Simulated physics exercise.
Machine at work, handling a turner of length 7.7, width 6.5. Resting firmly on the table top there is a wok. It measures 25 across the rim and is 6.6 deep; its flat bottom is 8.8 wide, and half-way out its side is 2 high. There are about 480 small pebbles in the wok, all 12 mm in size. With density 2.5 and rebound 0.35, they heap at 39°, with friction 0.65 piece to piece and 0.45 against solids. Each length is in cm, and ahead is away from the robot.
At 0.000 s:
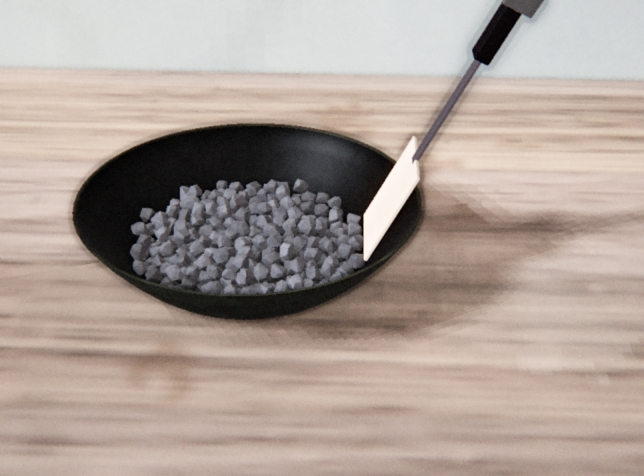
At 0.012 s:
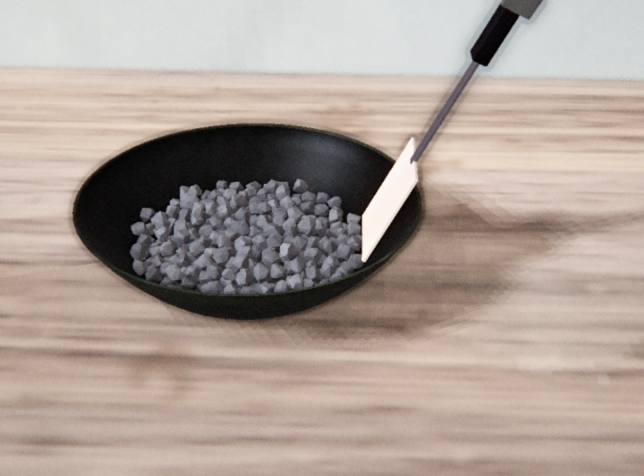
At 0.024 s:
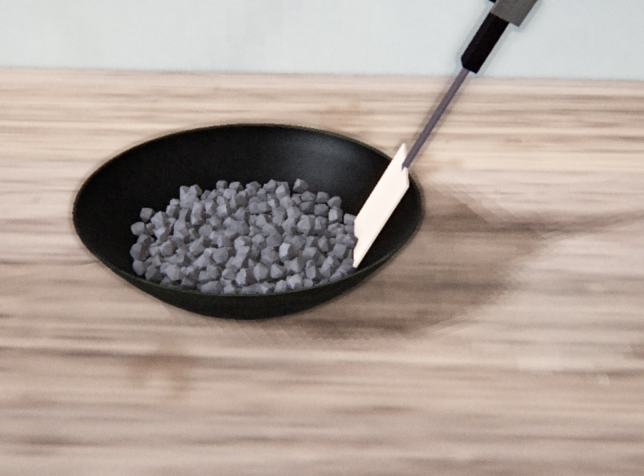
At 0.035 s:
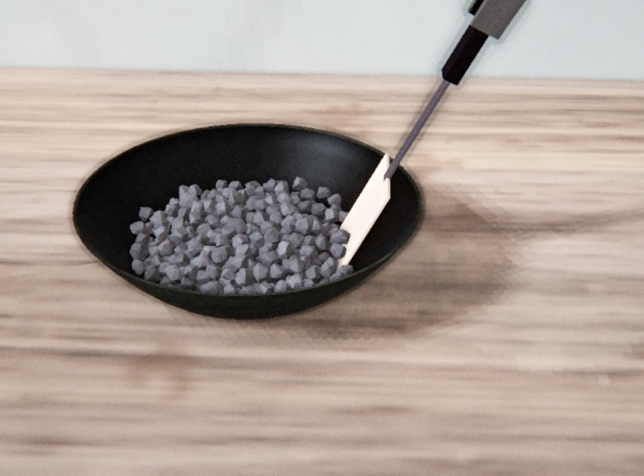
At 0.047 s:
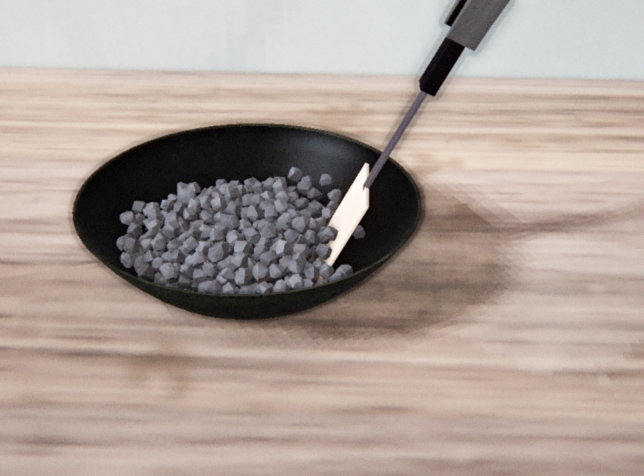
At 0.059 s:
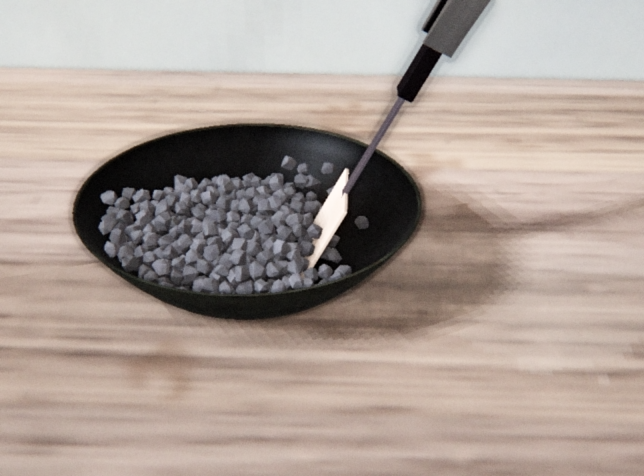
A pale turner held by a machine started at the right side of a black wok, then slid left into the small gray pebbles, pushing the pile leftward while a few slipped behind it.
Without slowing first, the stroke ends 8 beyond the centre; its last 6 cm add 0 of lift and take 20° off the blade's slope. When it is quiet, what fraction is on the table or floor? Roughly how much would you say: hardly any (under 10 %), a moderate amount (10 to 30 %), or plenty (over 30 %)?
I'd say plenty.
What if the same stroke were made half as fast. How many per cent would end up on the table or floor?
25 per cent, about.
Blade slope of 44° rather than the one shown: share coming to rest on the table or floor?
Estimate for that slope: Some 35 per cent.
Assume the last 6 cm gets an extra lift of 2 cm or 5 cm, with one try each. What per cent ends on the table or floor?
I'd put it near 55 in a hundred, then near 45 in a hundred.
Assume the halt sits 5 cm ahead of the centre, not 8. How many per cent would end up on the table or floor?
Then around 25 per cent.
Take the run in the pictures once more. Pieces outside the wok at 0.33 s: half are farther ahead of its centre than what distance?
I reckon roughly 22 centimetres.
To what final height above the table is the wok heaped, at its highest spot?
It reaches roughly 7.5 cm.
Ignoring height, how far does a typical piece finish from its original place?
13 cm.
After 0.09 s, sloping 63°, highest piece 9 above the table; 482 in the wok, 3 on the blade or in flight.
After 0.12 s, sloping 57°, highest piece 12 above the table; 467 in the wok, 18 on the blade or in flight.
After 0.33 s, sloping 43°, highest piece 19 above the table; 265 in the wok, 62 on the table or floor, 158 on the blade or in flight.
After 1.38 s, sloping 43°, highest piece 7 above the table; 265 in the wok, 220 on the table or floor.
In the end, 265 in the wok, 220 on the table or floor. That is 45 % on the table or floor.
